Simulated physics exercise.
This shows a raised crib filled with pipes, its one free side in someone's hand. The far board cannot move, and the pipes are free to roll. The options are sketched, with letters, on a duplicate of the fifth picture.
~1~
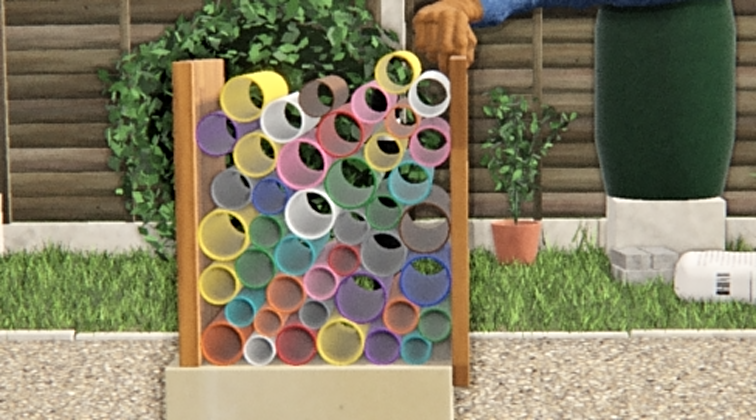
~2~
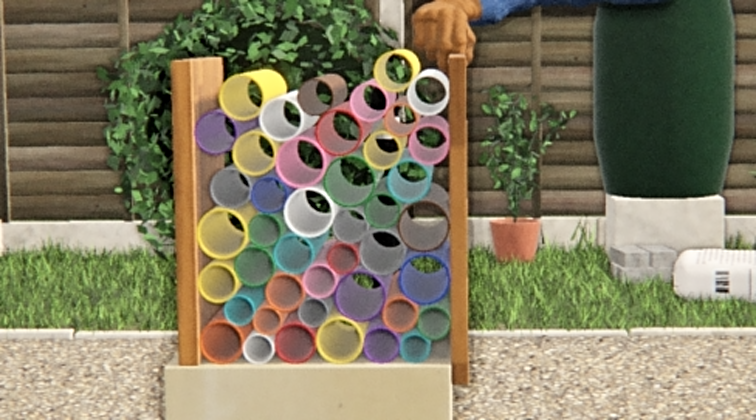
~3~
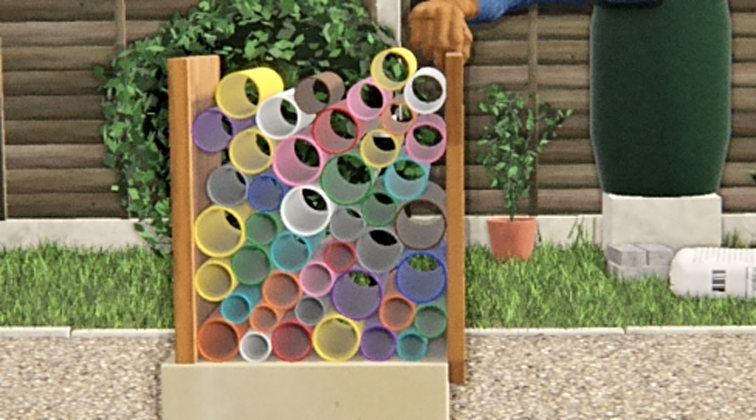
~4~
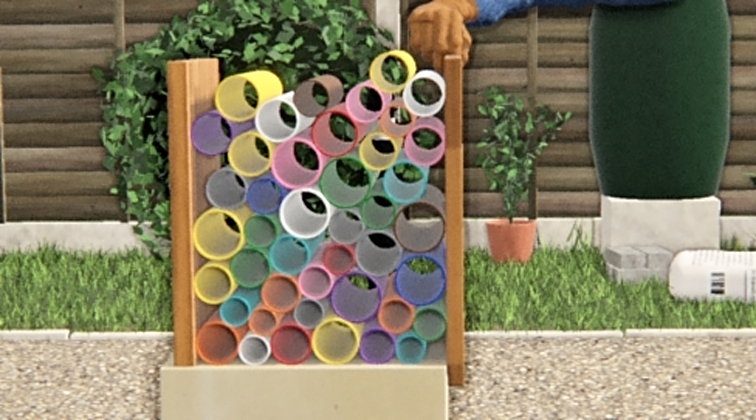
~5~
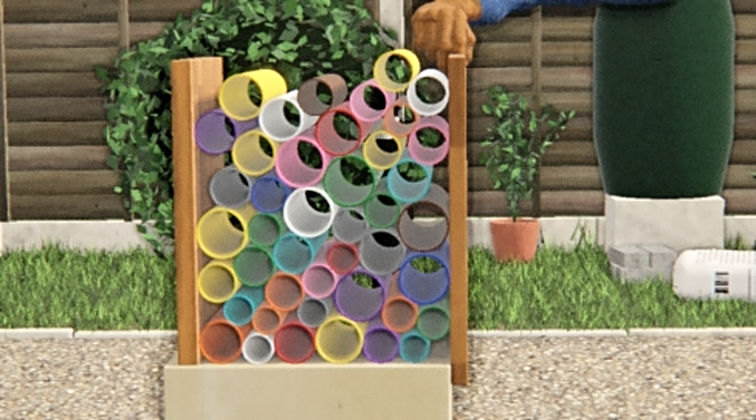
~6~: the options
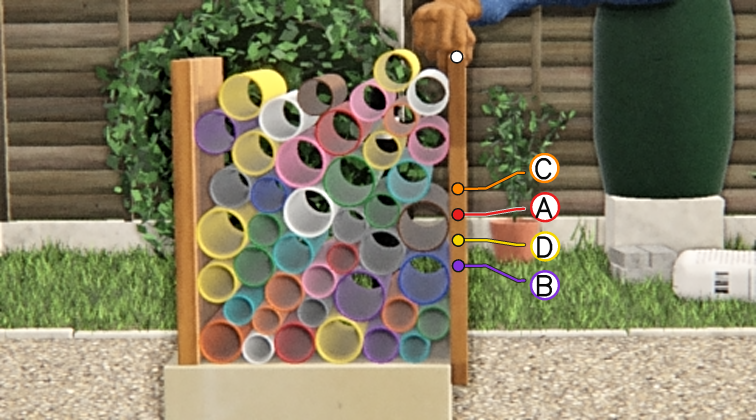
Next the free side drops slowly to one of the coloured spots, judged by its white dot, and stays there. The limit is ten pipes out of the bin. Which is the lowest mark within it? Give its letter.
Lower it to D and no more.
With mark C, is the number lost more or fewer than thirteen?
Fewer than thirteen.
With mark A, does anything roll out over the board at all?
At A: Yes.
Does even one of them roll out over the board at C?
Yes, at C.
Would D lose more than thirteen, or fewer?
At D, fewer than thirteen.
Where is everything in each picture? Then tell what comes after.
The first picture shows a turquoise pipe (416, 350); a grey pipe (314, 314); a grey pipe (383, 254).
The second picture shows a grey pipe (382, 252); a brown pipe (424, 226).
The third picture shows a yellow pipe (219, 232); a pink pipe (425, 143).
The fourth picture shows a red pipe (335, 134); a purple pipe (212, 134).
The fifth picture shows side board (458, 207); an orange pipe (221, 342); a turquoise pipe (414, 349).
On the copy, A at (458, 215); B at (458, 266); C at (458, 189); D at (458, 240); the white dot at (457, 57).
On D. First, top of the board (449, 136).
Then, top of the board (450, 224).
Finally, top of the board (450, 239), about five out over the board.
By contrast, A about five out over the board; B more than ten out over the board; C about five out over the board.
